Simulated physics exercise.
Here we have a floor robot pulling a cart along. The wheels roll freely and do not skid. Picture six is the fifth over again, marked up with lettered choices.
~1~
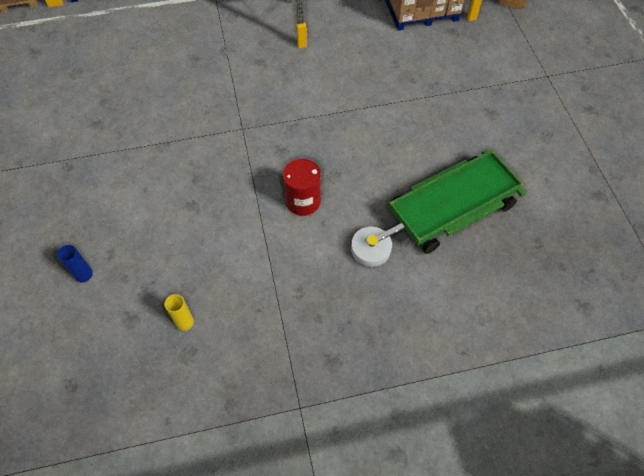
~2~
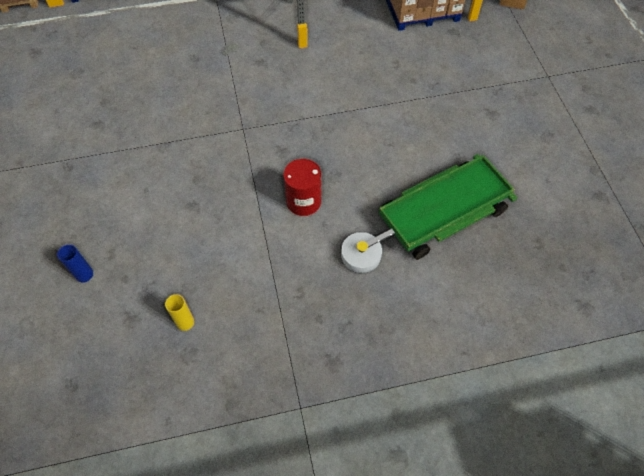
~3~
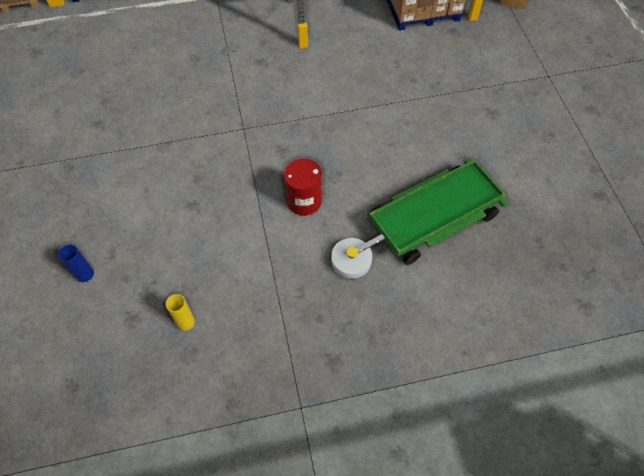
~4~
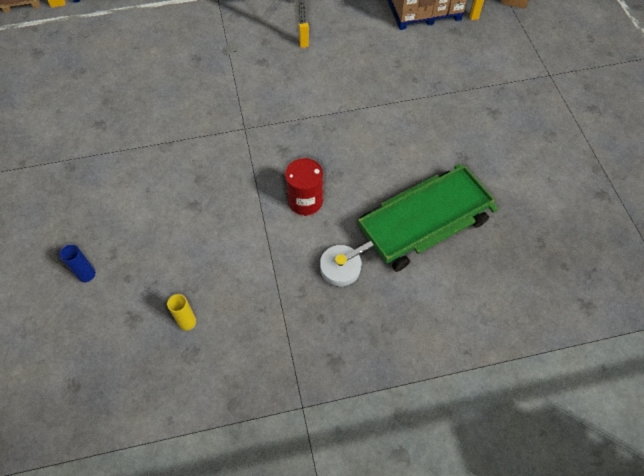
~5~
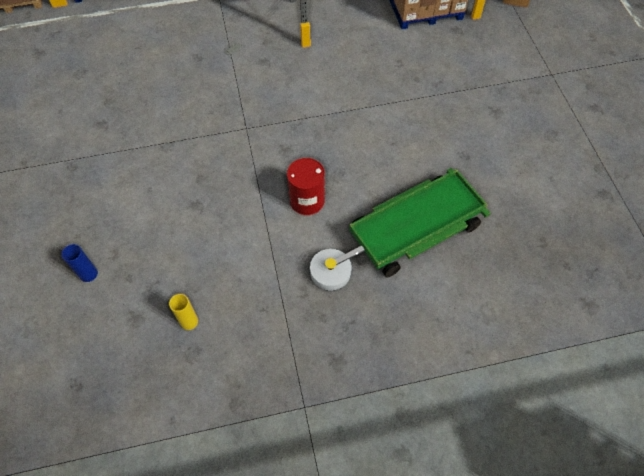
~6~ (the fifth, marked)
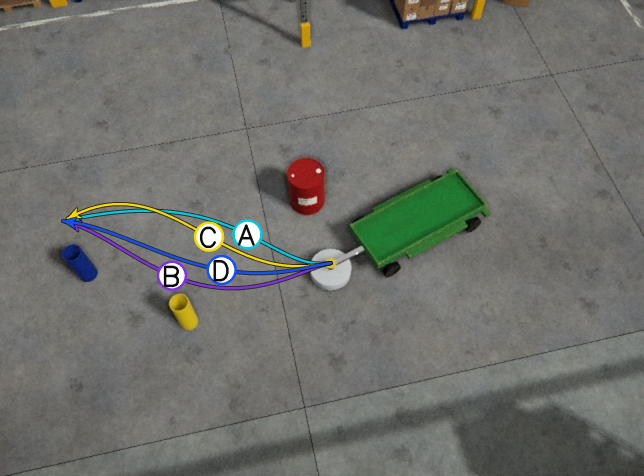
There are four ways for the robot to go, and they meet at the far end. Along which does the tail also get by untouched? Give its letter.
The robot should drive C.
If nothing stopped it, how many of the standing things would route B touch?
In all, two.
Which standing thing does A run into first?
It meets the red drum.
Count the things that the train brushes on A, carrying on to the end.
One.
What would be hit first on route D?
First the blue post.
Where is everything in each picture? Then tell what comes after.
Yellow post (185, 322); robot (372, 245); green cart (456, 196), in the first frame.
Robot (362, 251); green cart (447, 202); blue post (84, 275), in the second frame.
Robot (352, 257); green cart (437, 207); yellow post (186, 322), in the third frame.
Robot (341, 264); green cart (427, 213); red drum (306, 201), in the fourth frame.
Robot (331, 268); green cart (418, 218); blue post (89, 274); red drum (307, 200); yellow post (189, 322), in the fifth frame.
On the copy, A from (331, 263) via (208, 219) to (68, 220); B from (331, 263) via (186, 281) to (68, 222); C from (331, 263) via (197, 230) to (67, 219); D from (331, 263) via (192, 263) to (63, 221).
On C. First, robot (231, 253), cart (332, 243).
Then, robot (150, 213), cart (241, 231).
Finally, robot (67, 227), cart (164, 219); nothing has been touched.
By contrast, A meets the red drum; B meets the blue post and yellow post; D meets the blue post.
